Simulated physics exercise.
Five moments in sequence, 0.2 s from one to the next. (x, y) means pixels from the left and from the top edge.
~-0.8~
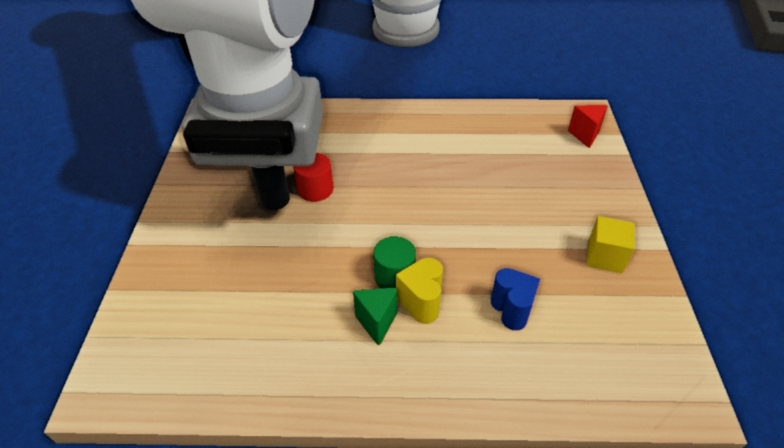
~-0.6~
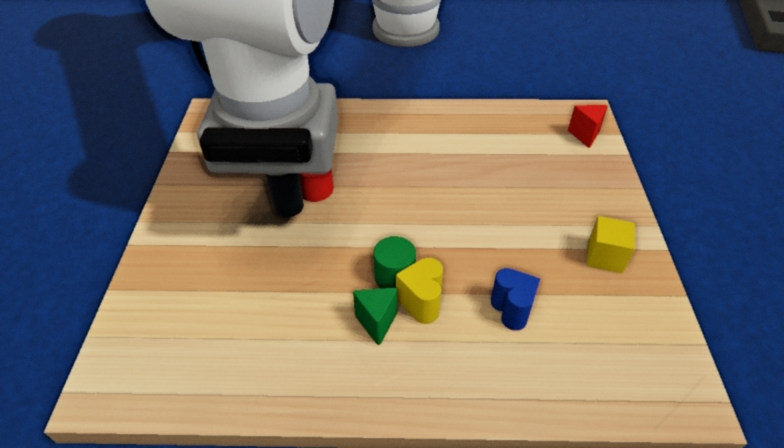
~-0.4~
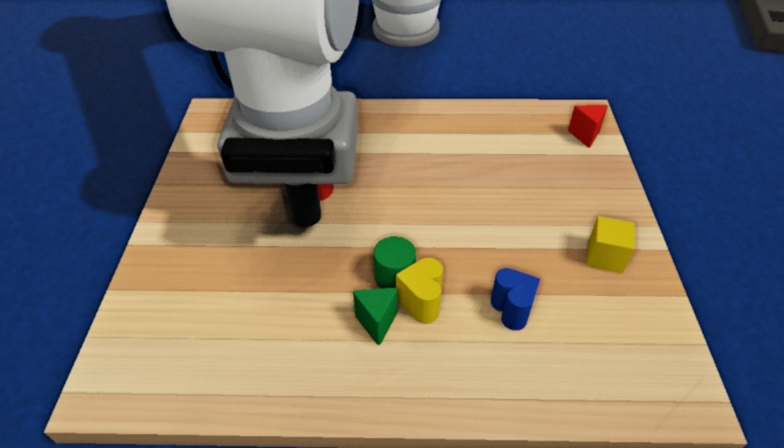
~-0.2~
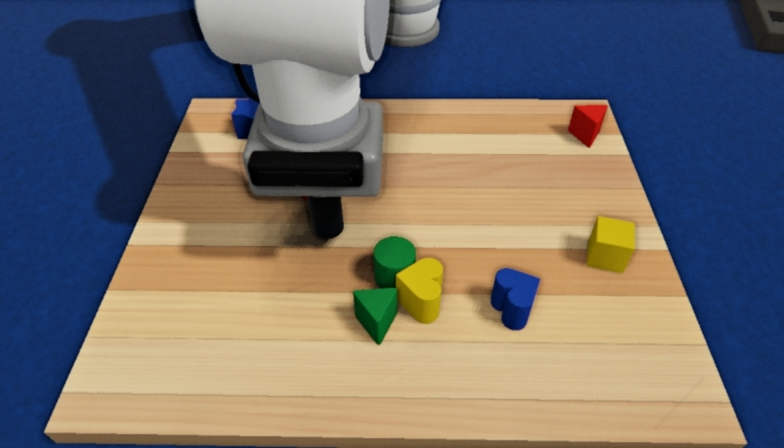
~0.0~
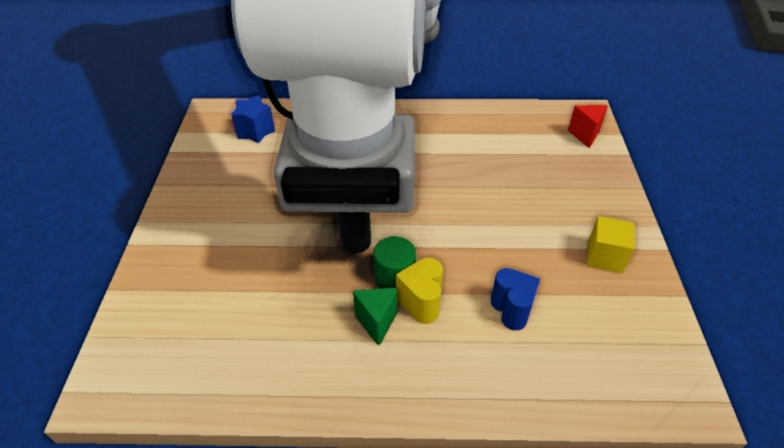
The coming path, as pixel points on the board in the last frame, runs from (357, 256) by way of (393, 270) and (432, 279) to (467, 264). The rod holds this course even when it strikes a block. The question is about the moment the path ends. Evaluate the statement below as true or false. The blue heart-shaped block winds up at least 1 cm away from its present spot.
Answer: False.
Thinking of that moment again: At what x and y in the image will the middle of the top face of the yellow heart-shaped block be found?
The spot you're after is about (467, 317) in the image.
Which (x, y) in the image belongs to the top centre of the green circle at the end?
Just about (466, 279).
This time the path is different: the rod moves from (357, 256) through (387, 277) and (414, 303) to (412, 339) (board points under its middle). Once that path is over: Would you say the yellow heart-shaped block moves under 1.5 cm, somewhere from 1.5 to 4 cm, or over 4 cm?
Beyond 4 cm.
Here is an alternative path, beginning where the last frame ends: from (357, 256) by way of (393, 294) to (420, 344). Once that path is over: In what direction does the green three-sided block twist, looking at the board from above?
It makes a clockwise turn.
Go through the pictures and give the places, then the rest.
Rod's lower end (275, 200); green circle (395, 251); yellow heart-shaped block (423, 277); blue heart-shaped block (519, 285), in the first picture.
Rod (289, 207); blocks still, in the second picture.
Rod (307, 216); blocks still, in the third picture.
Rod (329, 228); blocks still, in the fourth picture.
Rod (356, 242); green circle (395, 251); yellow heart-shaped block (423, 277); blue heart-shaped block (519, 285), in the fifth picture.
On the path given first. One third of the way, rod (394, 256); green circle (423, 265); yellow heart-shaped block (446, 294).
Two thirds of the way, rod (435, 265); green circle (458, 280); yellow heart-shaped block (467, 316), turned 25° clockwise.
At the end, rod (469, 250); green circle (466, 279); yellow heart-shaped block (467, 317), turned 25° clockwise; blue heart-shaped block still.
